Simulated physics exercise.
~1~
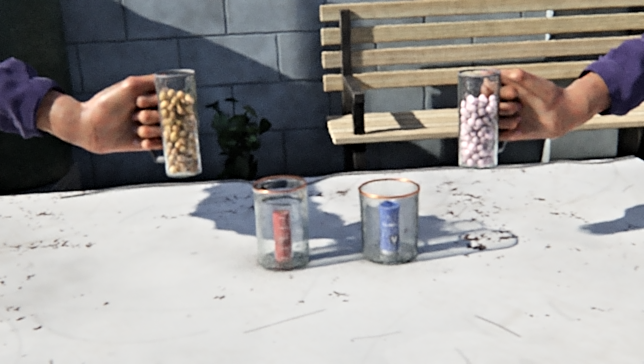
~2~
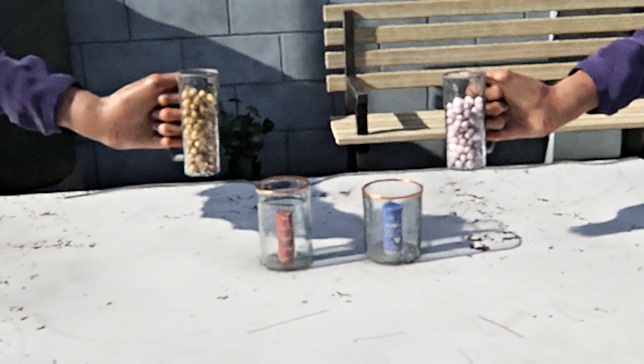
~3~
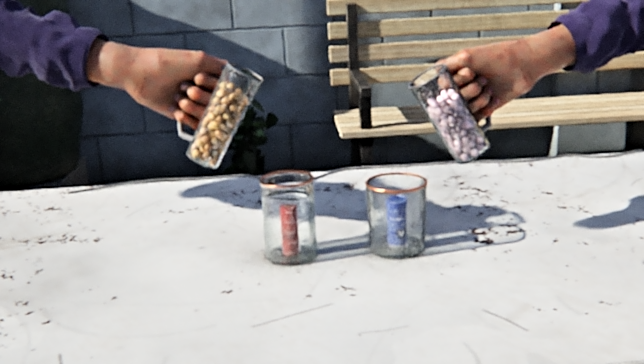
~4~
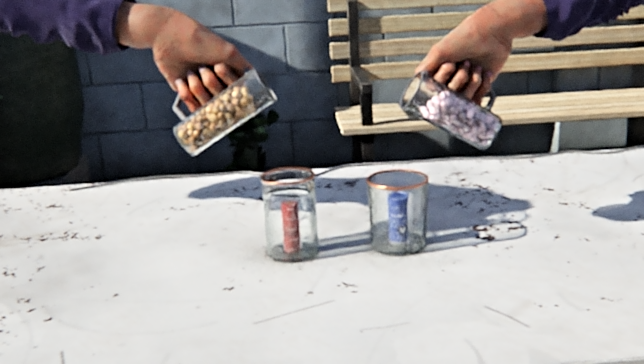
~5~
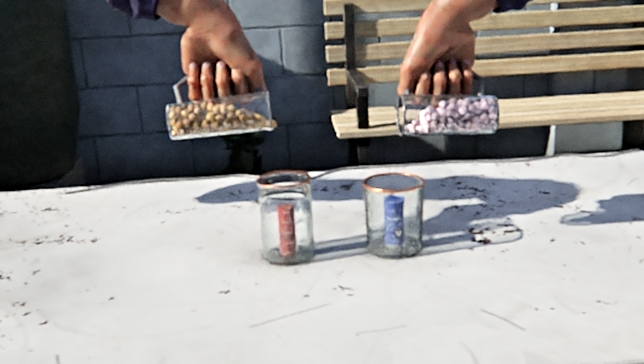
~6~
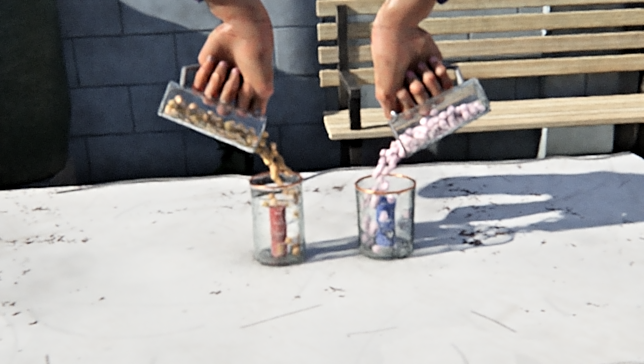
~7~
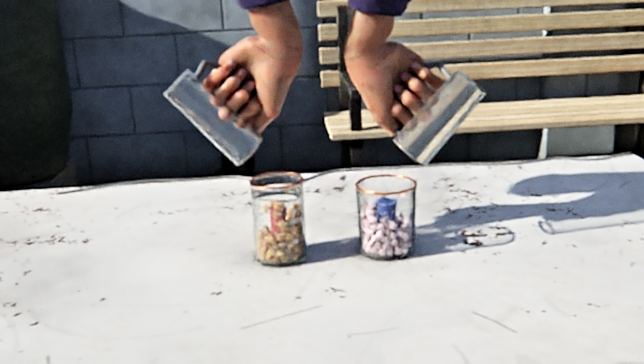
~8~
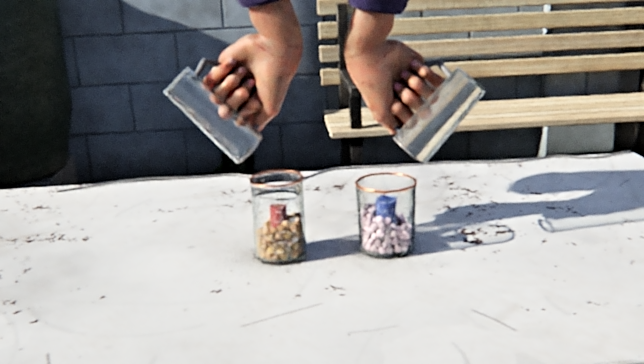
On a pale, speckled outdoor tabletop before a grey block wall and a wooden bench, seen from the front by a slightly swaying camera, two clear glasses stand side by side, a red cylinder in the left and a blue one in the right. Two purple-sleeved hands hold clear mugs, golden-brown pieces on the left and pale pink ones on the right. The hands move inward and tilt the mugs onto their sides. Both loads then pour into the glasses below until the mugs are empty. The pieces settle around the cylinders, and the red and blue tops still show.
